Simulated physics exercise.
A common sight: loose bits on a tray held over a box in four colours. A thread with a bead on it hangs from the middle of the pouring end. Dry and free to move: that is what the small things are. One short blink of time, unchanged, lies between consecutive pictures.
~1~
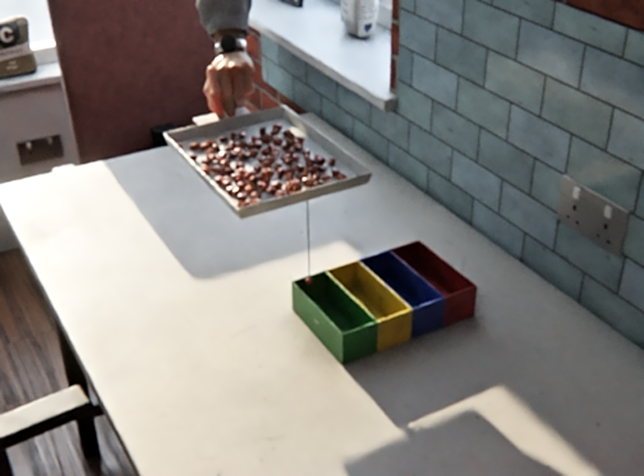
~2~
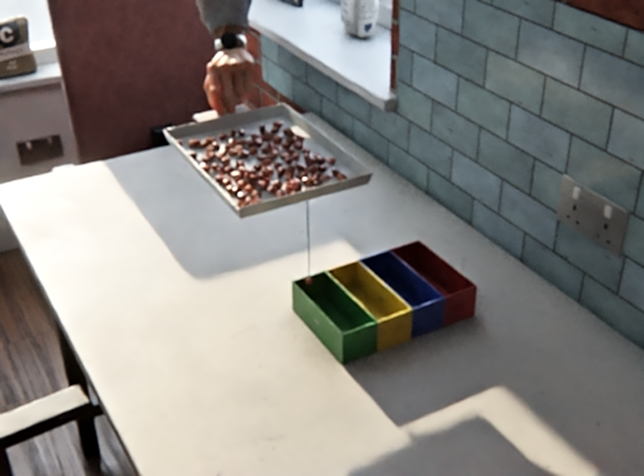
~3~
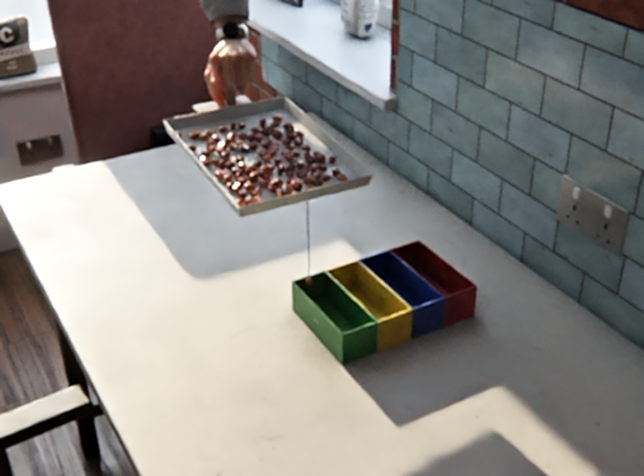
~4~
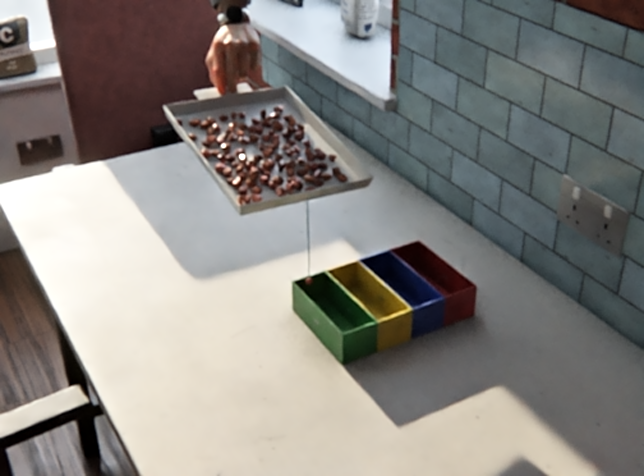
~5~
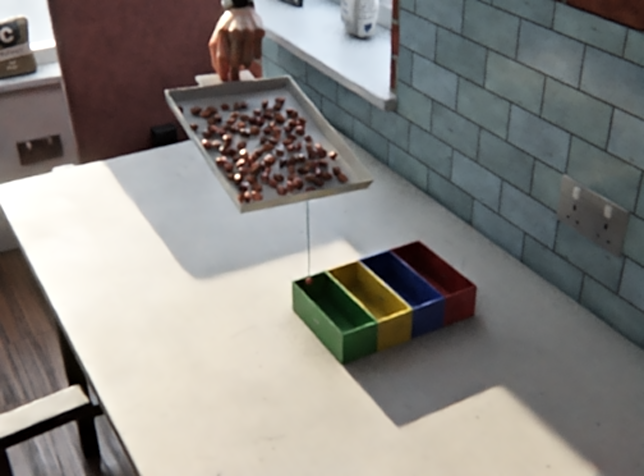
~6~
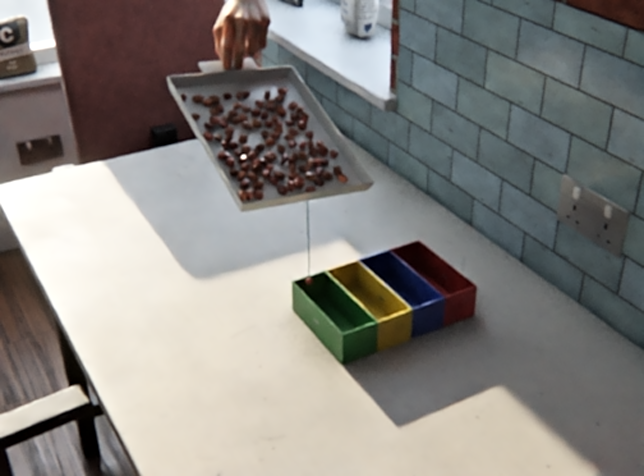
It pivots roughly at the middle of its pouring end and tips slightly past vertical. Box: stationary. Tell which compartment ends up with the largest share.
The yellow compartment ends up with the largest share.
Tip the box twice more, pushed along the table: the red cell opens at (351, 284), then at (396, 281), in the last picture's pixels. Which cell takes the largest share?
First try: The red one; second try: The blue one.
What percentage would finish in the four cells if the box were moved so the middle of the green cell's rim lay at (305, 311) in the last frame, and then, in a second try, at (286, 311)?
Roughly 100 per cent the first time and 90 per cent the second.
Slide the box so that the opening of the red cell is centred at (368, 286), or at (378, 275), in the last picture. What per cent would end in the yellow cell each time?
Approximately 10 percent, followed by approximately 10 percent.
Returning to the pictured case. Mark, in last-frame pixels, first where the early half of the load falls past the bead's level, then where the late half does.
Points: About (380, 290), then about (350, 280).
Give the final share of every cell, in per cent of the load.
Per cell: Green at 20 %, yellow at 50 %, blue at 20 %, red at 0 %.
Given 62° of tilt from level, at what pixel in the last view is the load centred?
Look around (327, 173) in the last picture.
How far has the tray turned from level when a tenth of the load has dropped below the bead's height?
Somewhere around 80 degrees.
Soon, tray tipped steeply; nearly all on the tray; a stray few falling or outside the box.
A while on, tray tipped right over; about a quarter on the tray; about a third in the yellow cell; a small part in the blue cell; a small part in the green cell; a small part falling or outside the box.
Towards the end, tray tipped past a quarter turn; about half in the yellow cell; about a quarter in the green cell; about a quarter in the blue cell; a small part falling or outside the box.
Finally, tray tipped past a quarter turn; about half in the yellow cell; about a quarter in the green cell; about a quarter in the blue cell; none in the red cell; a small part outside the box.
